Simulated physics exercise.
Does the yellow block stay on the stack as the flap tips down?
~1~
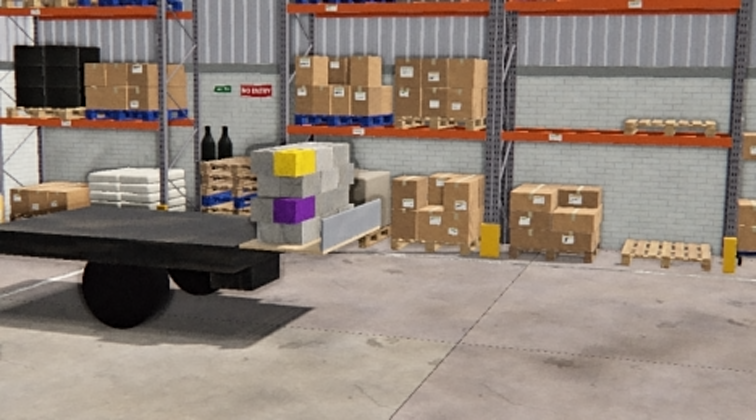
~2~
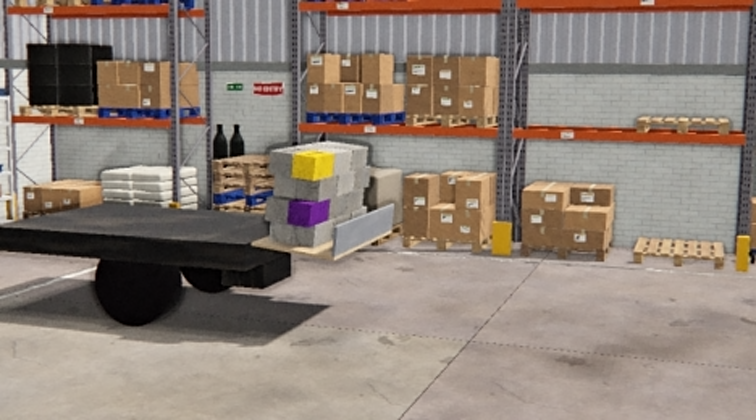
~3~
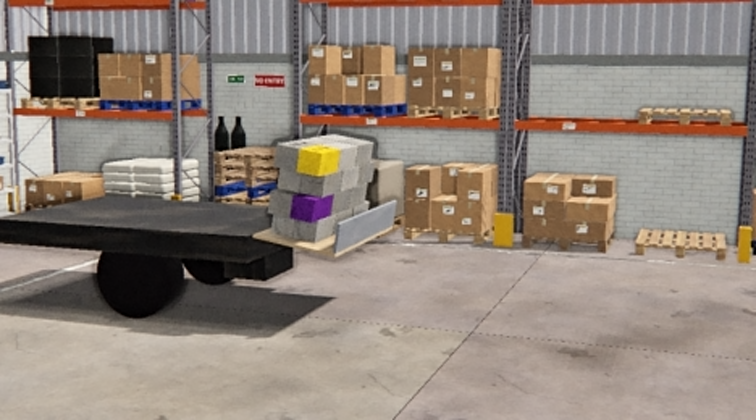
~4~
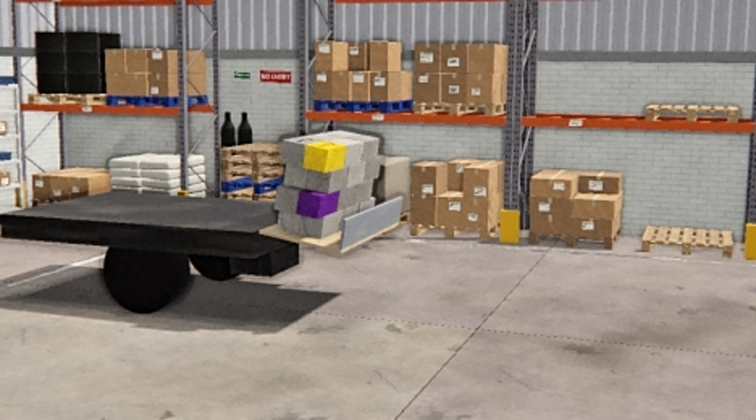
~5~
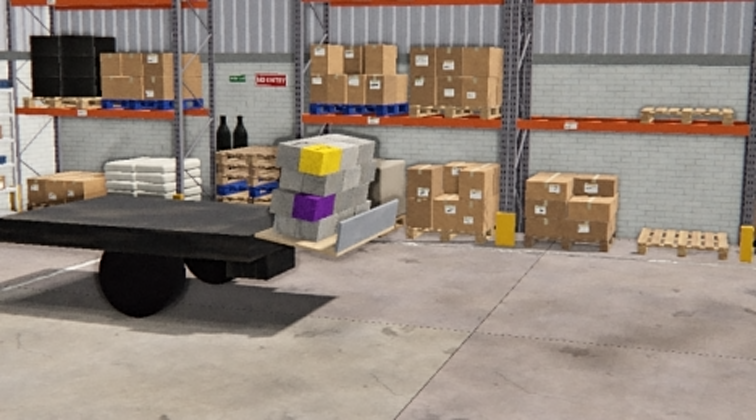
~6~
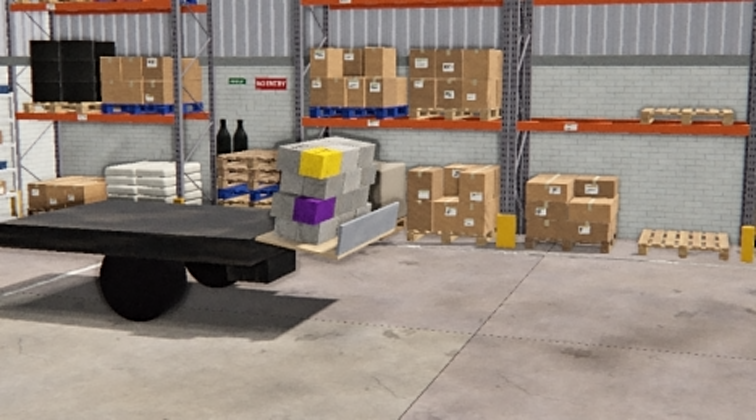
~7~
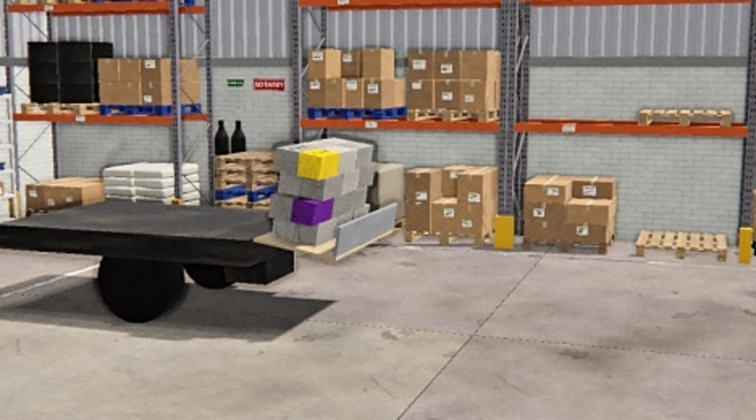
Yes, the yellow block is still up on top of the stack at the end.
